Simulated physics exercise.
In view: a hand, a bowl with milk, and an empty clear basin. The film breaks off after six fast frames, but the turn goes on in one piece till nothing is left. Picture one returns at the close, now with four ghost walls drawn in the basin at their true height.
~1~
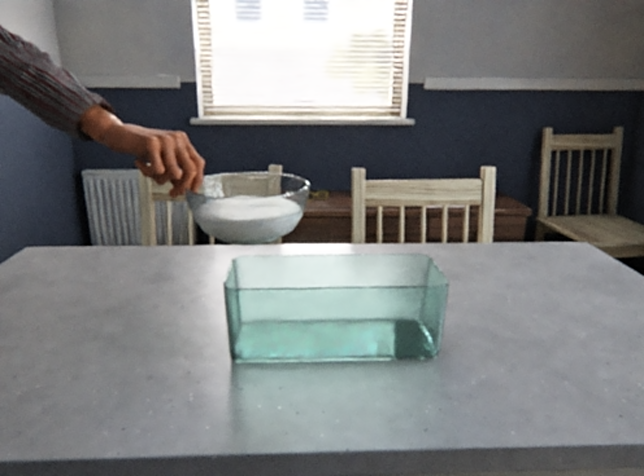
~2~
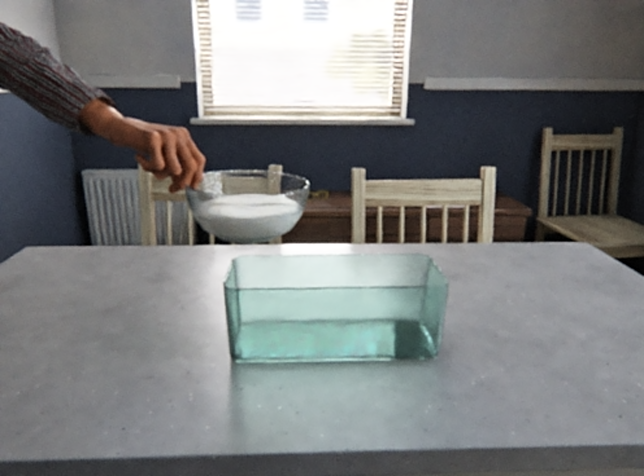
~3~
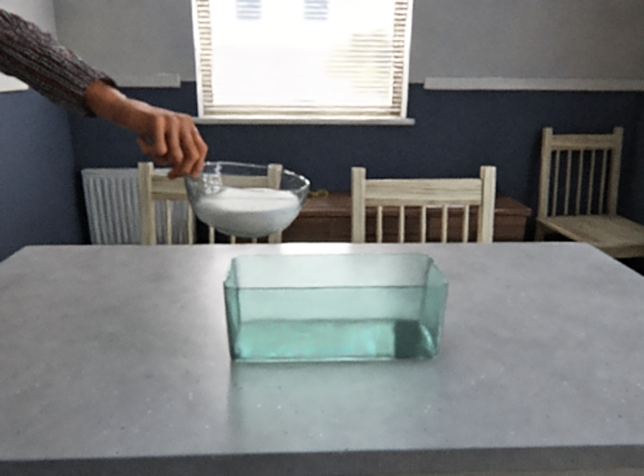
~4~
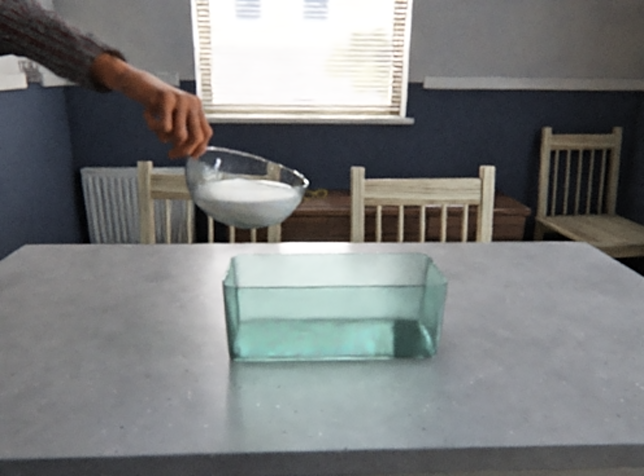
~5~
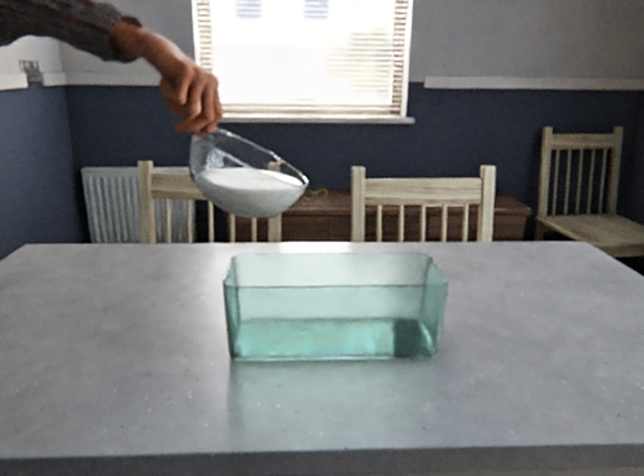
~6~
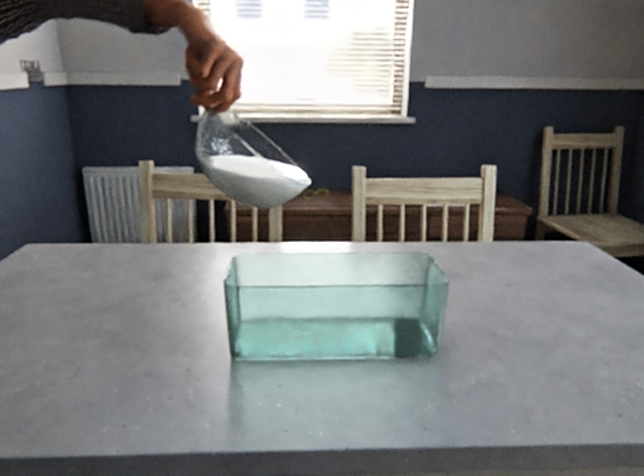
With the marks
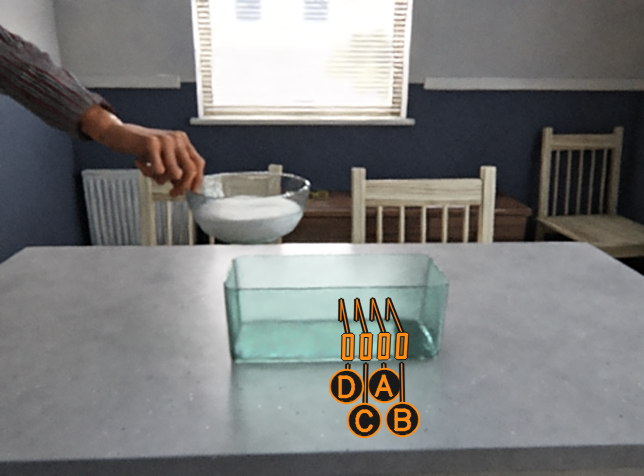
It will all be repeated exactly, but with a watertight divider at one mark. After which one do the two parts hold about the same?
Best: A.
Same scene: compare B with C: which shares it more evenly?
It is C.
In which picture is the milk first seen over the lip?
In picture 6.
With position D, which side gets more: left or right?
More ends on the right.
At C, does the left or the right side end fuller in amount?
The right one.
In orange, A at (383, 363); B at (401, 363); C at (365, 364); D at (347, 364).
If A is chosen, about 49 % ends left of the wall and 46 % right of it; 5 % is lost outside.
If B is chosen, about 81 % ends left of the wall and 16 % right of it; 3 % is lost outside.
If C is chosen, about 28 % ends left of the wall and 69 % right of it; 4 % is lost outside.
If D is chosen, about 16 % ends left of the wall and 81 % right of it; 3 % is lost outside.
